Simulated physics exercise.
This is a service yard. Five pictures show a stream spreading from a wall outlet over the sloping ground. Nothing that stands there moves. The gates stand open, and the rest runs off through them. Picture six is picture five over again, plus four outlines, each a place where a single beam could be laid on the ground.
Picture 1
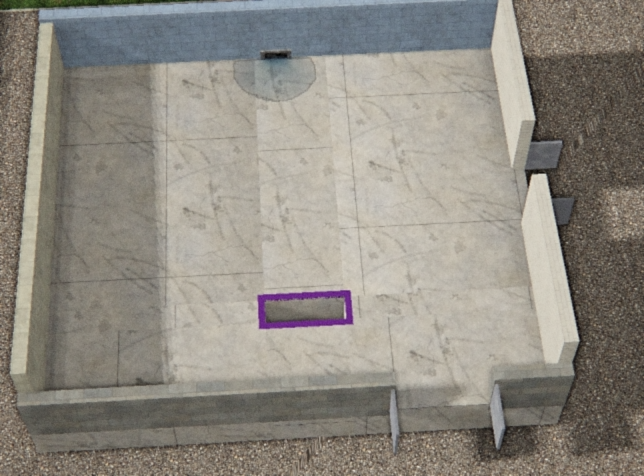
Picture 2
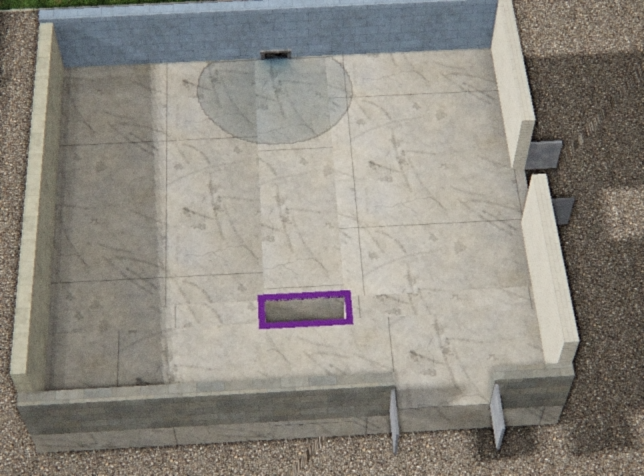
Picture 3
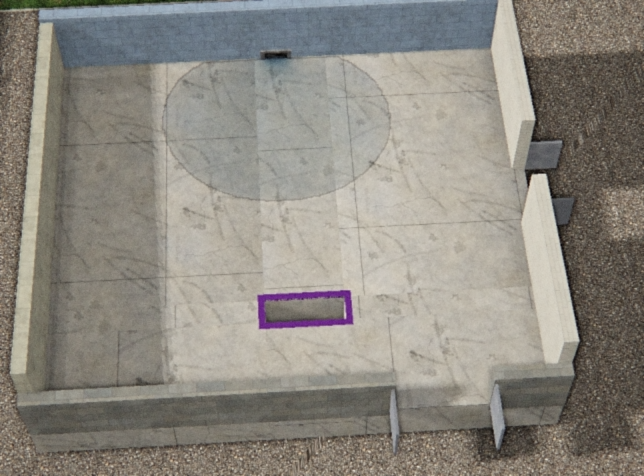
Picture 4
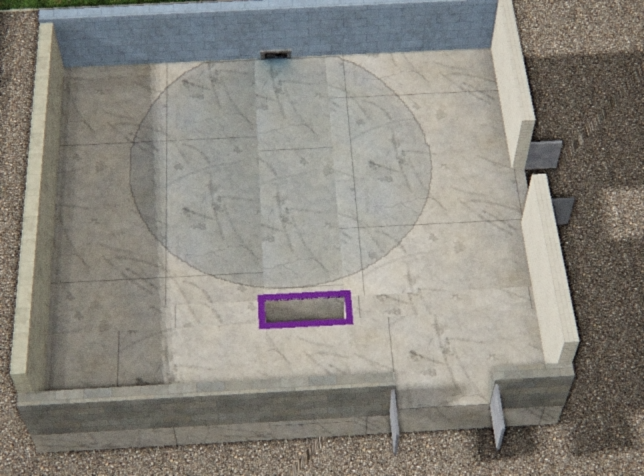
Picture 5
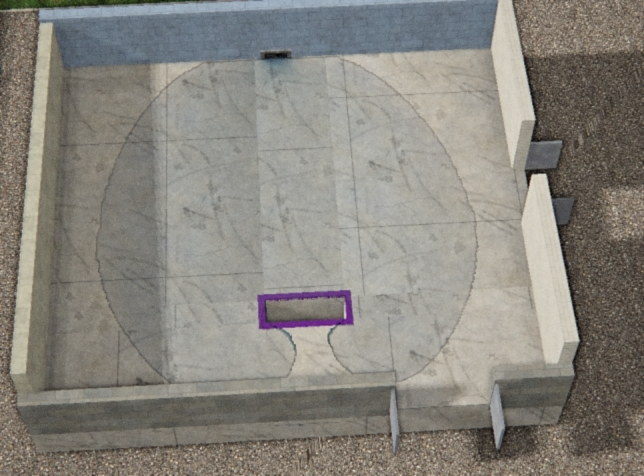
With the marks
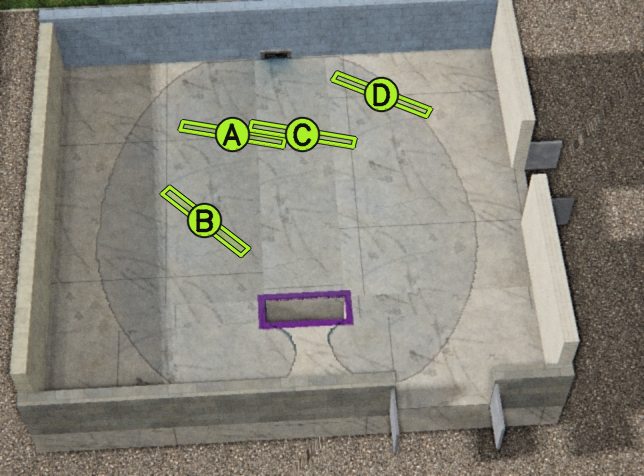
Water spreading in a widening round sheet from an outfall across a walled service yard, reaching and parting around a purple-edged drain pit.
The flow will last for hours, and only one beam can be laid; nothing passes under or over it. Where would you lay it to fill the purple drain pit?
The best position is B.
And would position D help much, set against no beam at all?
No.
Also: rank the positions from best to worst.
B, D, A, C.
On the marked copy, A from (181, 125) to (284, 142); B from (165, 190) to (244, 251); C from (250, 125) to (354, 142); D from (335, 76) to (428, 112).
For position A, about 20 % of the stream runs into the purple drain pit, about 72 % out by the gates.
For position B, about 47 % of the stream runs into the purple drain pit, about 45 % out by the gates.
For position C, about 10 % of the stream runs into the purple drain pit, about 84 % out by the gates.
For position D, about 33 % of the stream runs into the purple drain pit, about 62 % out by the gates.
